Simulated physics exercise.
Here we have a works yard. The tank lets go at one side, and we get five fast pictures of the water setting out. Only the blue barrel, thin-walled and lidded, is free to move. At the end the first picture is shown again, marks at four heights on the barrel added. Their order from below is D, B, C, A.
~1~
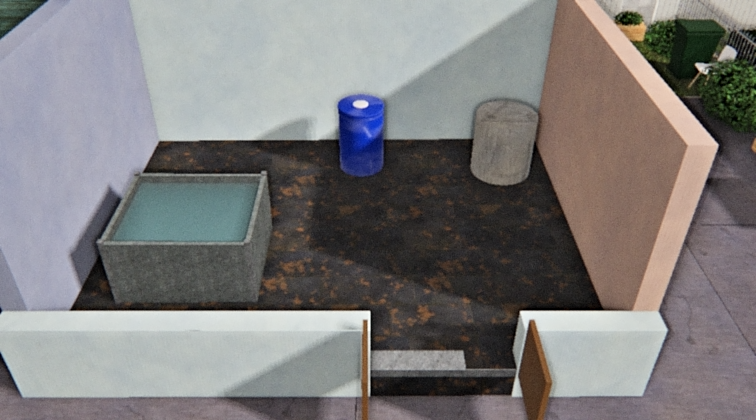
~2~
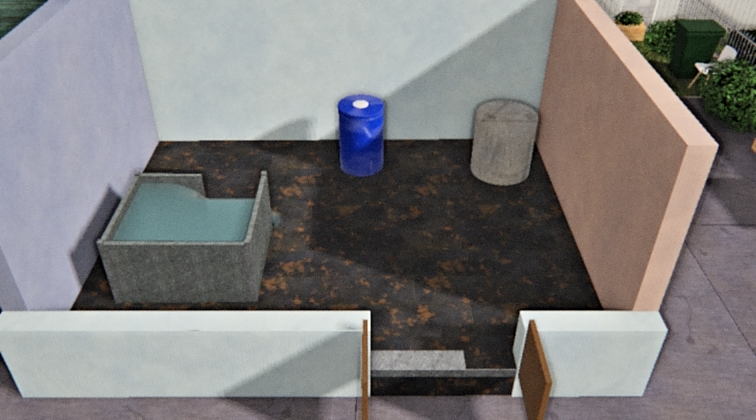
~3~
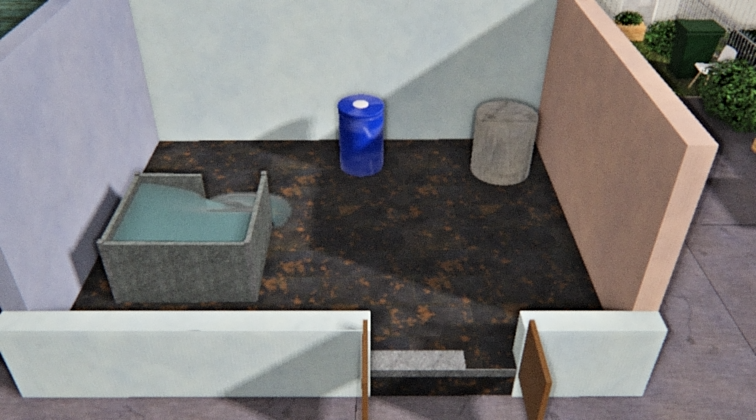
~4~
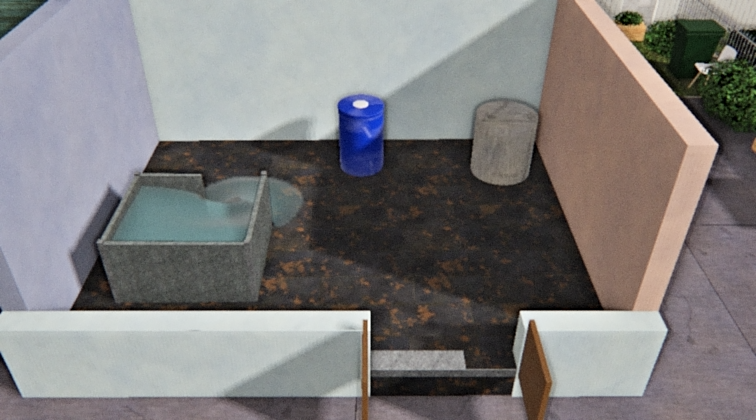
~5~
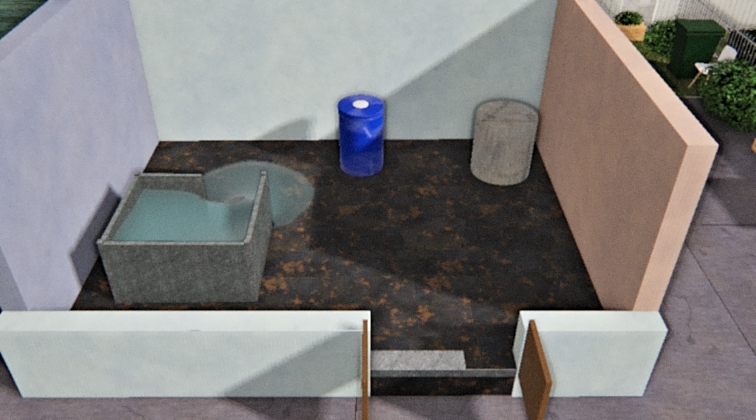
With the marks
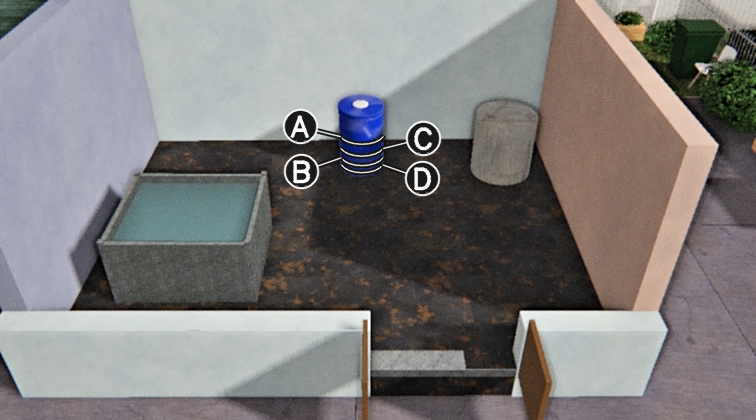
Stone tank in a walled yard losing water through its broken back corner, a shallow pool spreading toward a still blue barrel.
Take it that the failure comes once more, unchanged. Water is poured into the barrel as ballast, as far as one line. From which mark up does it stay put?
B.
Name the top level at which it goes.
That would be D.
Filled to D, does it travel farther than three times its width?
No, it does not.
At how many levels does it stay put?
Three of them.
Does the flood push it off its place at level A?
No, not at all.
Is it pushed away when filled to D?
Yes.
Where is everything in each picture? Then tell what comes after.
Lid of the blue barrel at (361, 105); tank full, its middle at (190, 213); open gate at (445, 315).
Water covers 1 % of the ground, mostly out of sight from here.
Water covers 3 % of the ground and is seen nearest the barrel at (284, 214).
Water covers 6 % of the ground and is seen nearest the barrel at (297, 196).
Lid of the blue barrel at (361, 105); water covers 9 % of the ground and is seen nearest the barrel at (308, 188).
On the marked copy, A at (361, 144); B at (361, 165); C at (361, 156); D at (361, 172); from the bottom up D, B, C, A.
For level A, it does not move.
For level B, it does not move.
For level C, it does not move.
For level D, it is pushed about twice its own width away.
